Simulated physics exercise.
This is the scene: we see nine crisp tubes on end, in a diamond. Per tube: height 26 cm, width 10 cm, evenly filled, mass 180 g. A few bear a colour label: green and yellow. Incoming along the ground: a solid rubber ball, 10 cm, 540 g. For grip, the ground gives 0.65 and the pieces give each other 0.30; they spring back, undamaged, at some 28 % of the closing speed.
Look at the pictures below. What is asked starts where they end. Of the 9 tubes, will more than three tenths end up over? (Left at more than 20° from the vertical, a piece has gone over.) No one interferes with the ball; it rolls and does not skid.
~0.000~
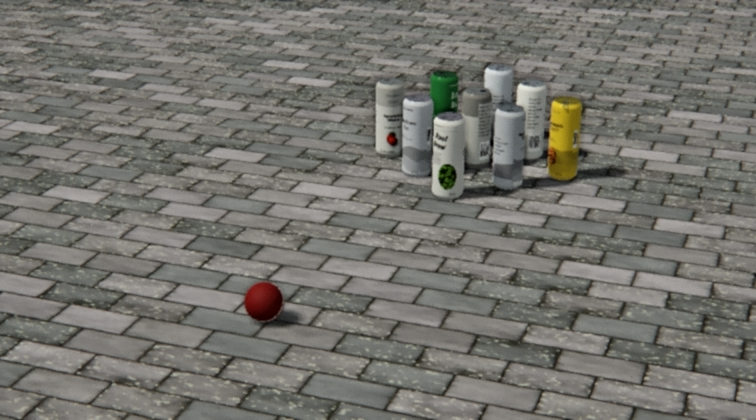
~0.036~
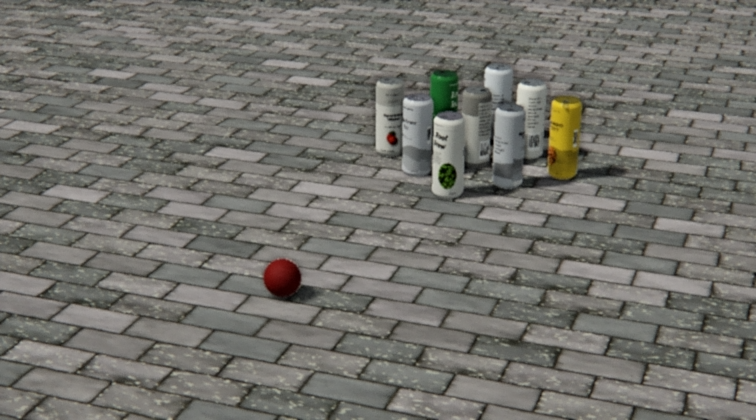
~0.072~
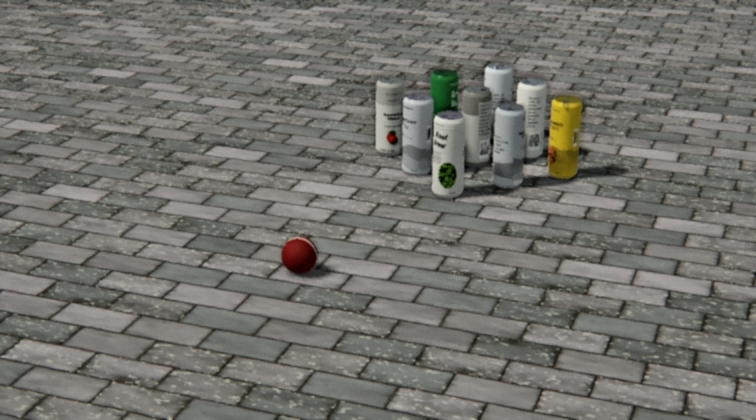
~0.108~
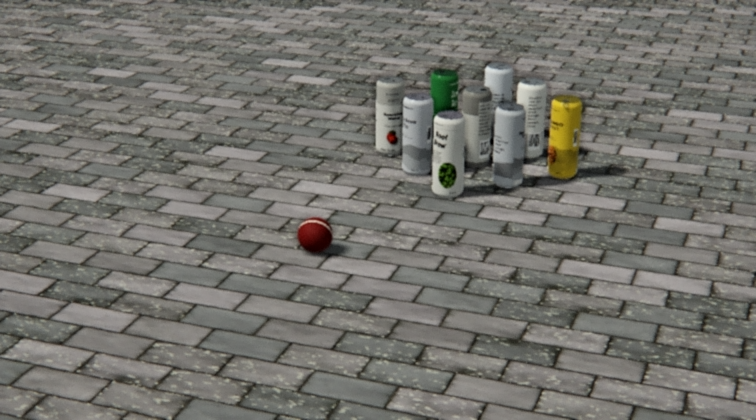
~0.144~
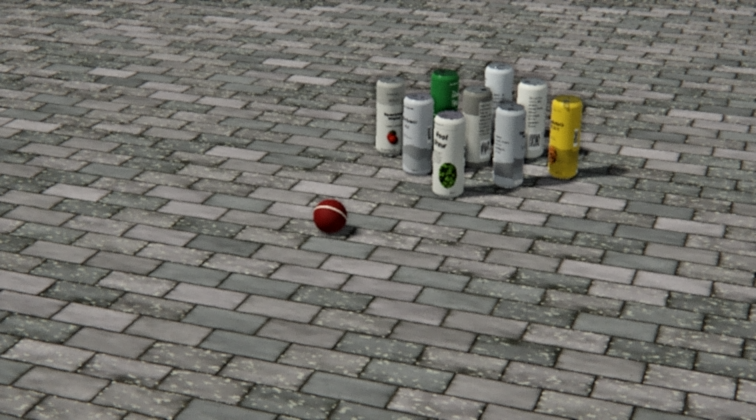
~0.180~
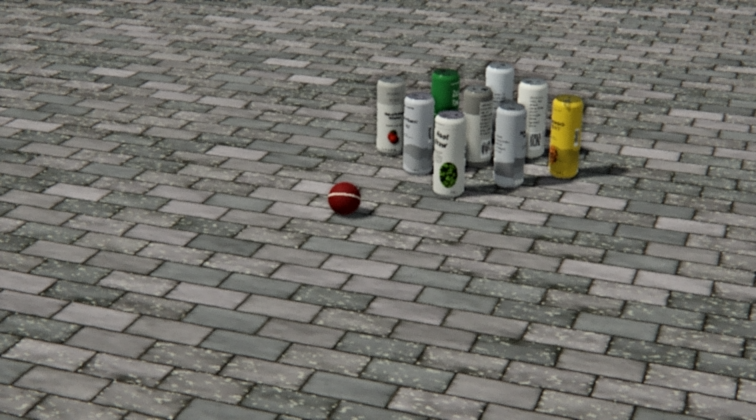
No, fewer than three in ten go over.
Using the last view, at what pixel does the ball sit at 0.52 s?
Position: About (423, 101).
After 0.52 s, ball still moving; 1 of the 9 tubes over.
By the end (1.4 s), ball rolling away; 1 of the 9 tubes over; yellow tube unmoved; green tube unmoved. That is 11 per cent. As the last picture would show them, middles, yellow tube near (566, 137), green tube near (445, 108).
